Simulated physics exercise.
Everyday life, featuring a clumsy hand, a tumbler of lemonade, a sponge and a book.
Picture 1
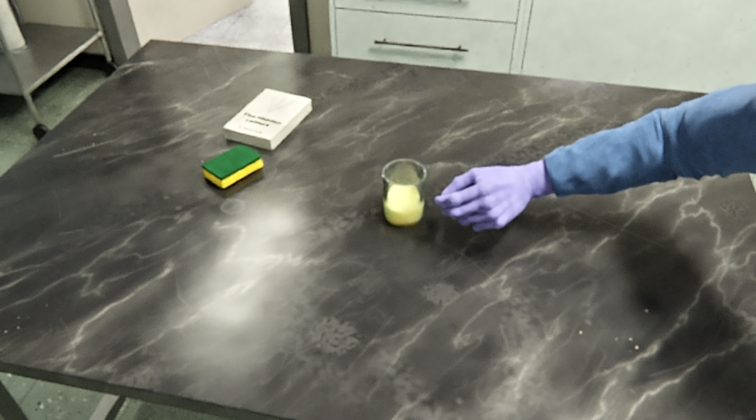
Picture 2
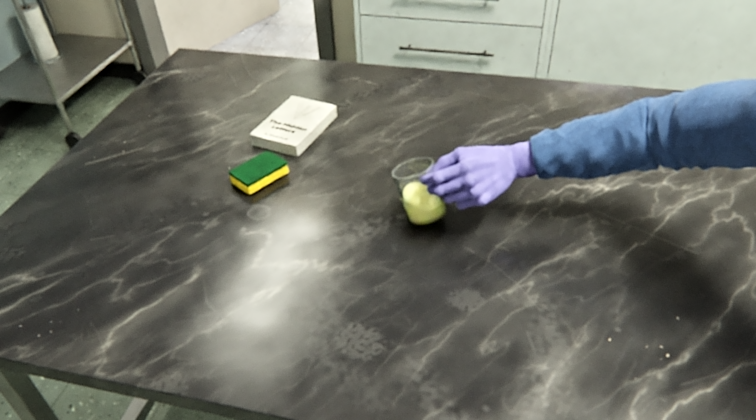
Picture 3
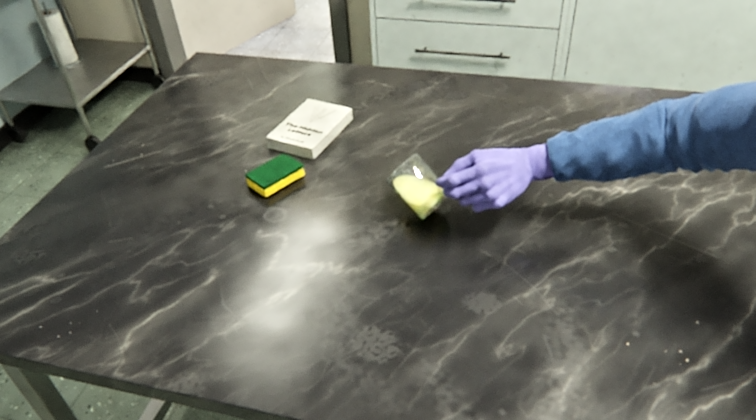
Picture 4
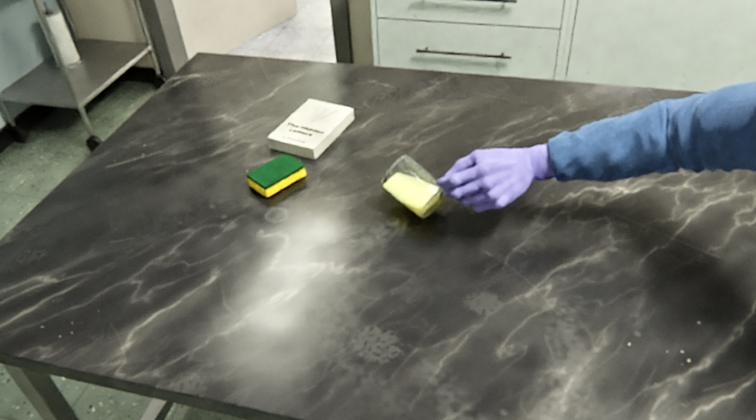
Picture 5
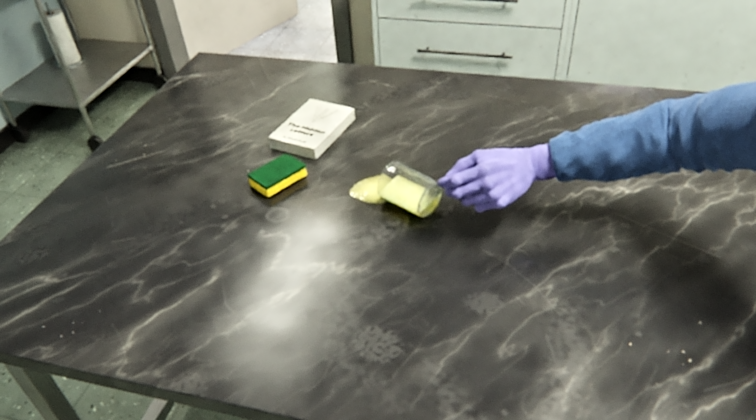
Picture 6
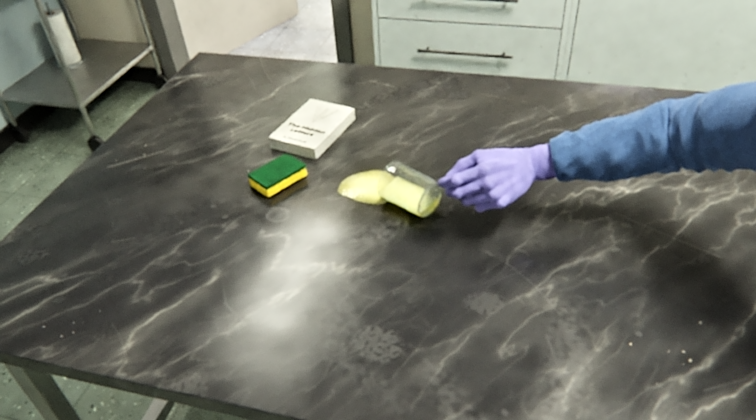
At first, a glass tumbler of pale yellow liquid stands upright on a dark marbled table, near a sponge and a book, with a purple-gloved hand beside it. The fingers press against its side and it tips over to the left. It lies on its side as a yellow puddle spreads leftward.
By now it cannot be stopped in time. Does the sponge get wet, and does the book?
The spill leaves the sponge wet and the book wet.
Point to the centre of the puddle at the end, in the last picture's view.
Its centre lies at roughly (325, 159) in the last picture.
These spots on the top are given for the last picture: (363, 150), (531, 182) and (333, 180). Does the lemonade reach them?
Point one is caught by it, point two is never touched, point three is caught by it.
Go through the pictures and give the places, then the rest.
In the first picture, it stands upright; tumbler (404, 192) about a third full; sponge (231, 160); book (268, 113).
The second picture shows fingers against its side; tumbler (420, 190) tipped 20°.
In the third picture, it is falling; tumbler (418, 186) tipped 55°; book (310, 123).
In the fourth picture, it is falling; tumbler (414, 186) tipped 70°; sponge (275, 169).
In the fifth picture, it is down; tumbler (409, 189) tipped 85°; a puddle starts at (376, 189).
In the sixth picture, it is down; tumbler (409, 189) tipped 85°; a puddle starts at (372, 187); sponge (276, 169); book (312, 123).
A moment on, the puddle covers about as much as a plate; the sponge is reached; the book is reached.
When it is over, the puddle covers about as much as a plate; the sponge is reached; the book is reached.
